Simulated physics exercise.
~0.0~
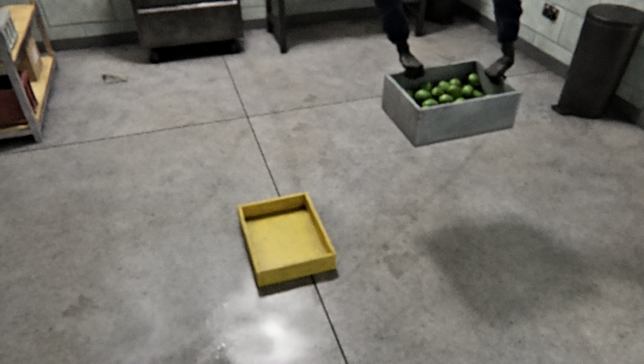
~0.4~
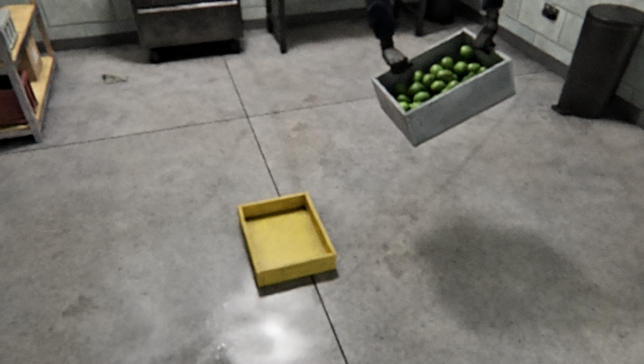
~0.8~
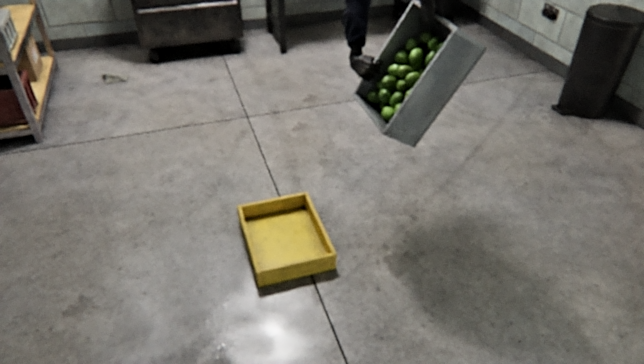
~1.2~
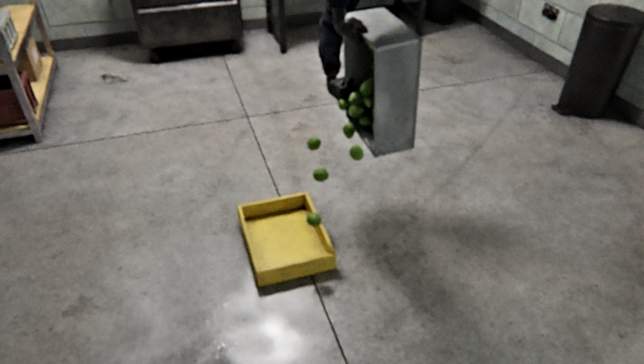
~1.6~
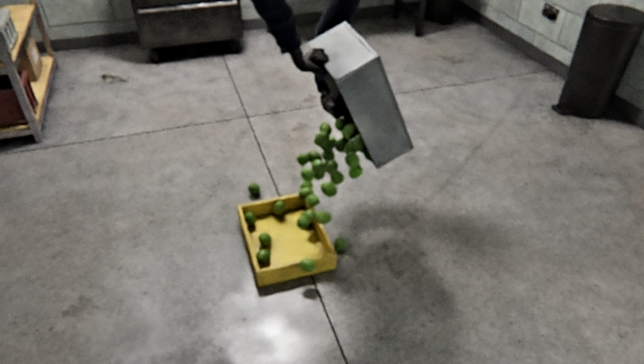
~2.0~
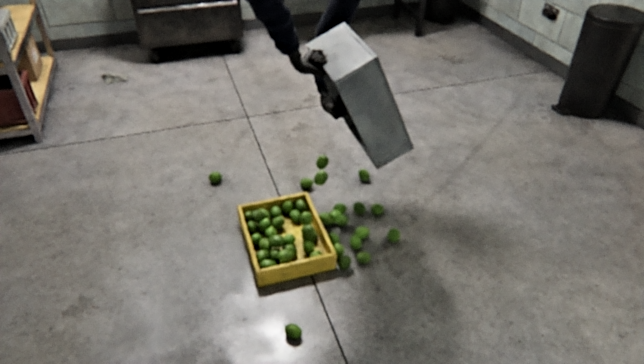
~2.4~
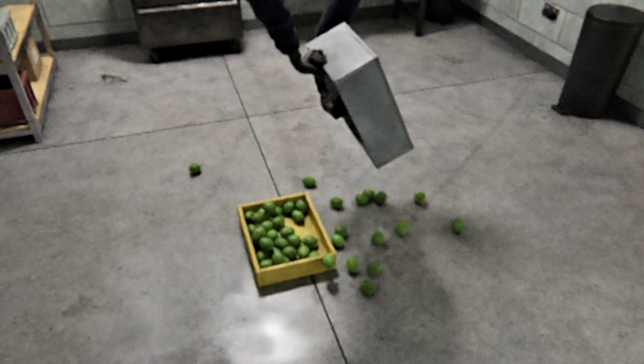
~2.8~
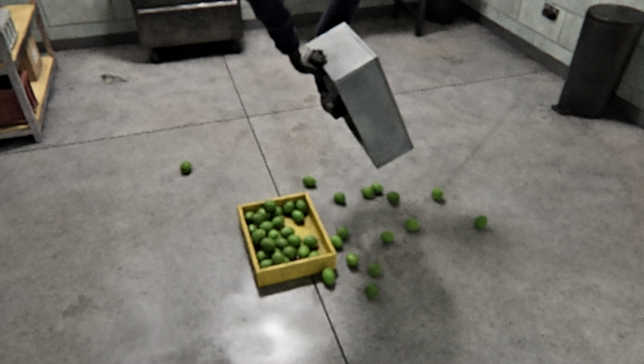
Green limes tumbled from a grey box as two dark-gloved hands lifted it leftward and tipped it over a yellow carton on the floor. Many landed inside, but others bounced and rolled across the concrete, mostly to the right, before settling.
